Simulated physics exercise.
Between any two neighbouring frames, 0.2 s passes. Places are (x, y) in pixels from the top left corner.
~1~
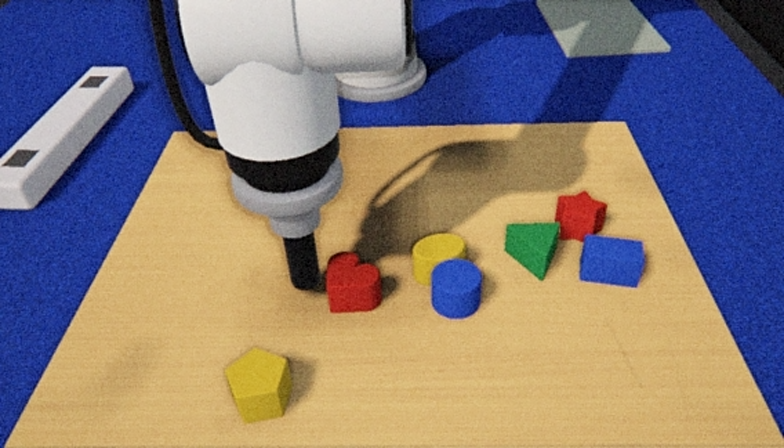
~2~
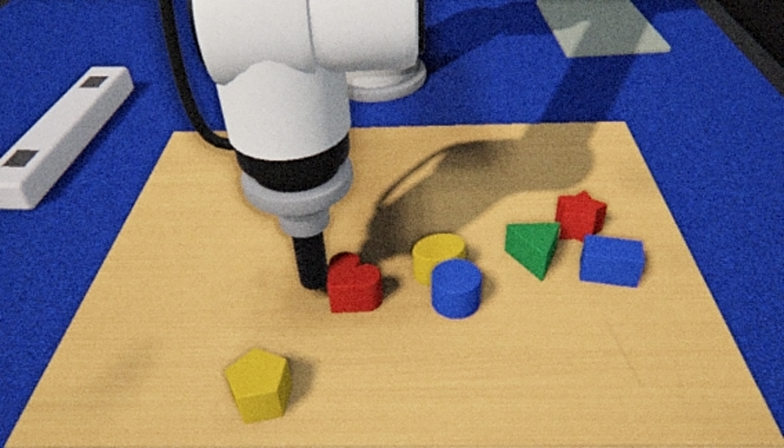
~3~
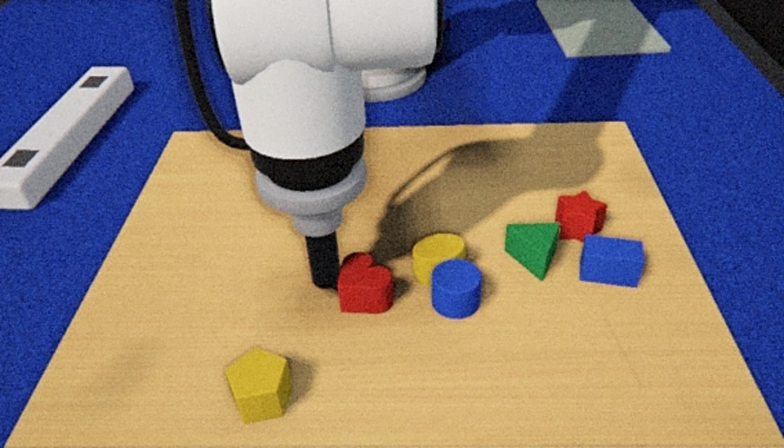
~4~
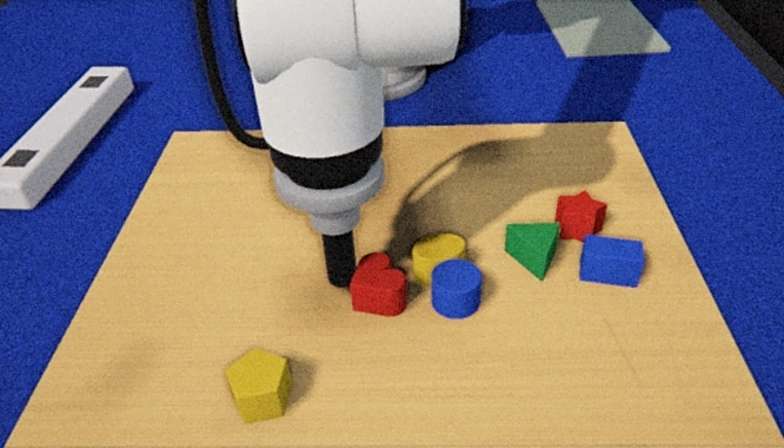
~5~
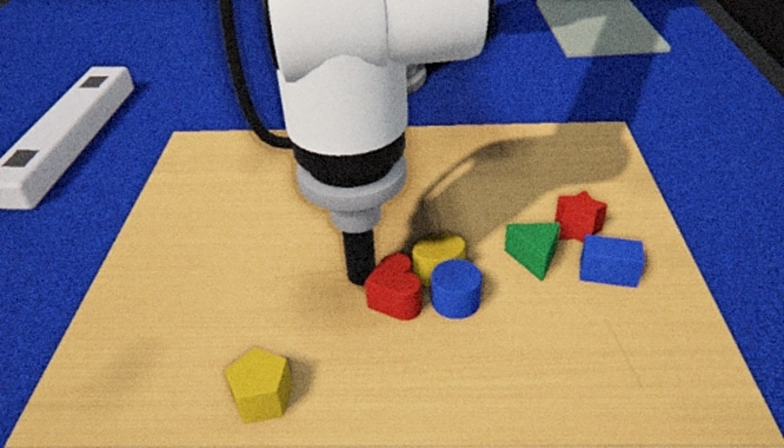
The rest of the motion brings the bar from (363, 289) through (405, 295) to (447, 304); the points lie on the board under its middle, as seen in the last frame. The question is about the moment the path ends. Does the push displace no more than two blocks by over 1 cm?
Yes, that is how it ends up.
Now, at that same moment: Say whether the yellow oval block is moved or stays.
That block is going to be left alone.
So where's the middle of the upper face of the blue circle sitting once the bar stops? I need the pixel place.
(524, 285)
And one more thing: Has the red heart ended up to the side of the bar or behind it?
The answer is no.
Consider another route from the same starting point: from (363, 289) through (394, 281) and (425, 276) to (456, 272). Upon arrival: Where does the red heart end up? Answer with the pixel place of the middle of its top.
I expect it at (418, 279).
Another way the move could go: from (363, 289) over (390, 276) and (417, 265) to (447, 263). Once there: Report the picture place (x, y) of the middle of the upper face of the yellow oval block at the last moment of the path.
Answer: (486, 244).
The first path, step by step. Halfway along, bar at (406, 283); red heart at (436, 285), turned 15° clockwise; blue circle at (483, 278).
At the end, bar at (448, 291); red heart at (475, 298), turned 25° clockwise; yellow oval block still; blue circle at (524, 285).
